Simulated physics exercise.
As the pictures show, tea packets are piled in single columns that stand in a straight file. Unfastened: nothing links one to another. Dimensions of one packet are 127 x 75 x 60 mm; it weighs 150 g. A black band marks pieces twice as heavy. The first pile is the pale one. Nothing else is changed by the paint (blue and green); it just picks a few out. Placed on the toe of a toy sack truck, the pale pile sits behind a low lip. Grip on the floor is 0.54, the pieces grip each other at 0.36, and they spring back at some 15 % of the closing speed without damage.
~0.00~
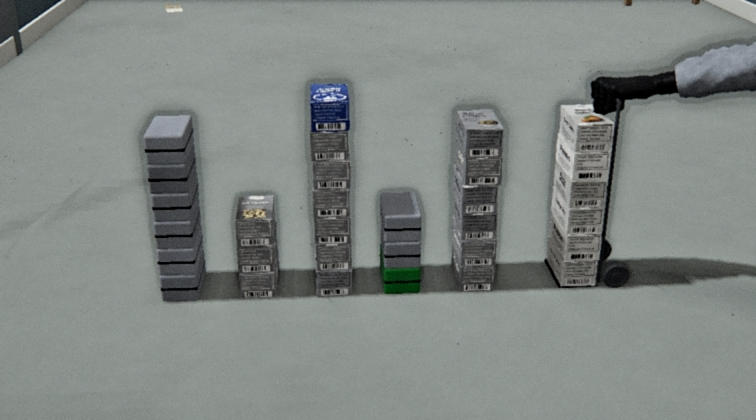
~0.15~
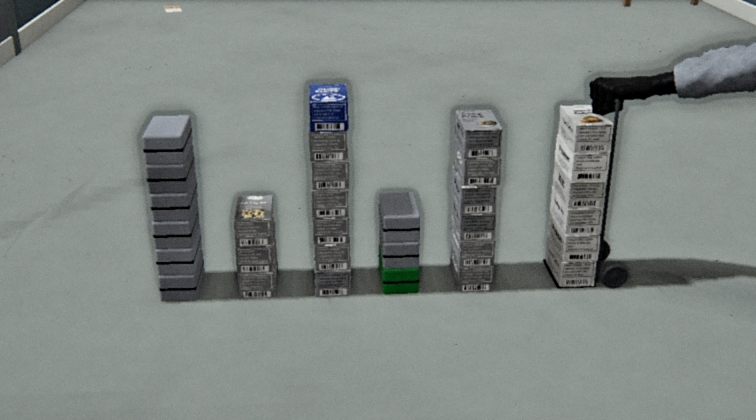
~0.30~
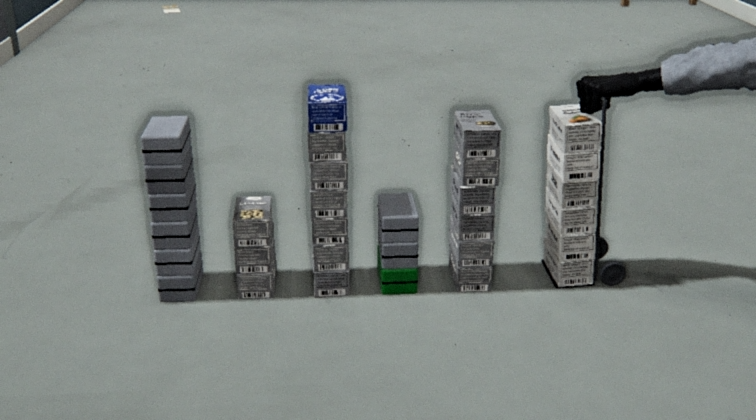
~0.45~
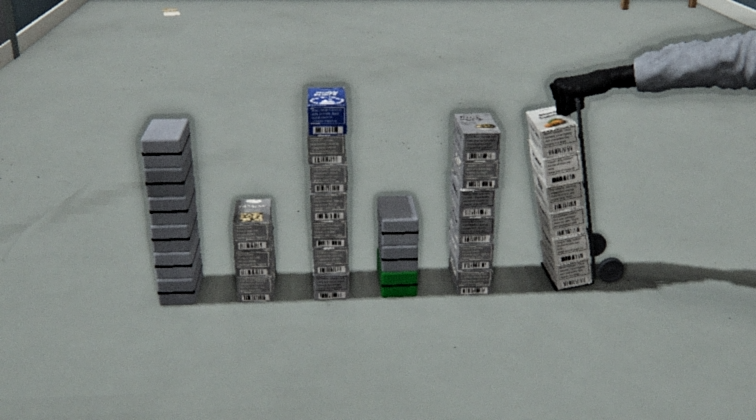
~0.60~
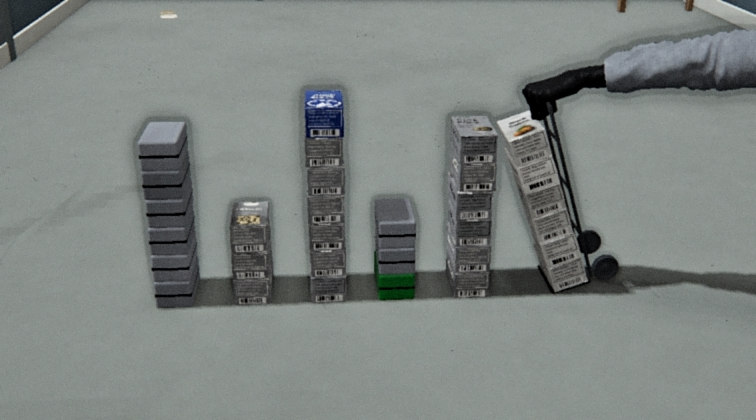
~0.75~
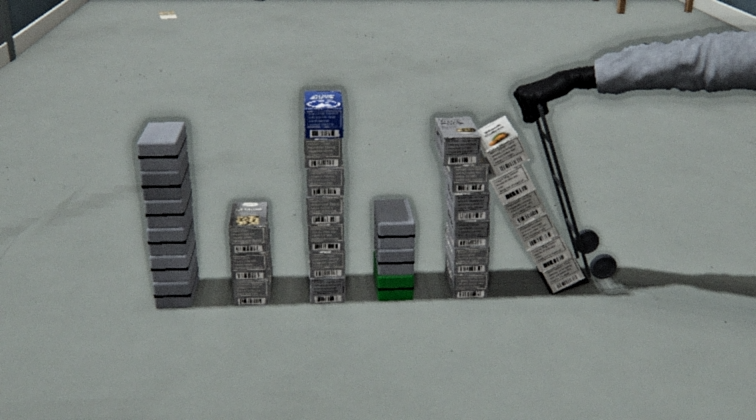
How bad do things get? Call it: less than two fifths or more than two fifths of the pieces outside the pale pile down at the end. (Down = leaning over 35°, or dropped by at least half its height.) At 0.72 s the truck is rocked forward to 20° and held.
More than two fifths.
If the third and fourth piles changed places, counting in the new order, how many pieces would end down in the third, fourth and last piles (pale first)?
After the swap, the third pile would have 7 down, the fourth 0 and the last 0.
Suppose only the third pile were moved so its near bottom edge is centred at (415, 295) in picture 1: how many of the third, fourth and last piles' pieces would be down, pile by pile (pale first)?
Pile tally - third: 3, fourth: 7, last: 6.
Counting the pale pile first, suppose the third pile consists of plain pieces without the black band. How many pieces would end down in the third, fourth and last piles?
In that case the third pile has 1 down, the fourth 6, the last 6.
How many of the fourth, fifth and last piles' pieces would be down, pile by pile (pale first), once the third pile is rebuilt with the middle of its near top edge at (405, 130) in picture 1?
Fourth 7, fifth 1, last 5.
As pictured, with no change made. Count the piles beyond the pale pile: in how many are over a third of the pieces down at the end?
Summing them, I get 5 in all.
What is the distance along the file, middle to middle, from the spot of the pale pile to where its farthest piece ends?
36 cm.
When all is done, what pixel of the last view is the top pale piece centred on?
(396, 212).
By 1.10 s, 6 of the pale pile down; 1 of the 25 other packets down.
By 1.68 s, 6 of the pale pile down; 13 of the 25 other packets down; blue packet tilted 30°, 55 mm lower; green packet tilted 25°.
By 2.38 s, 6 of the pale pile down; 21 of the 25 other packets down; blue packet on its side; green packet tilted 21°.
When it is over (3.4 s), 6 of the pale pile down; 22 of the 25 other packets down; blue packet upside down; green packet tilted 19°. That is 88 per cent. In pixels of the last frame, middles, green packet near (387, 271).
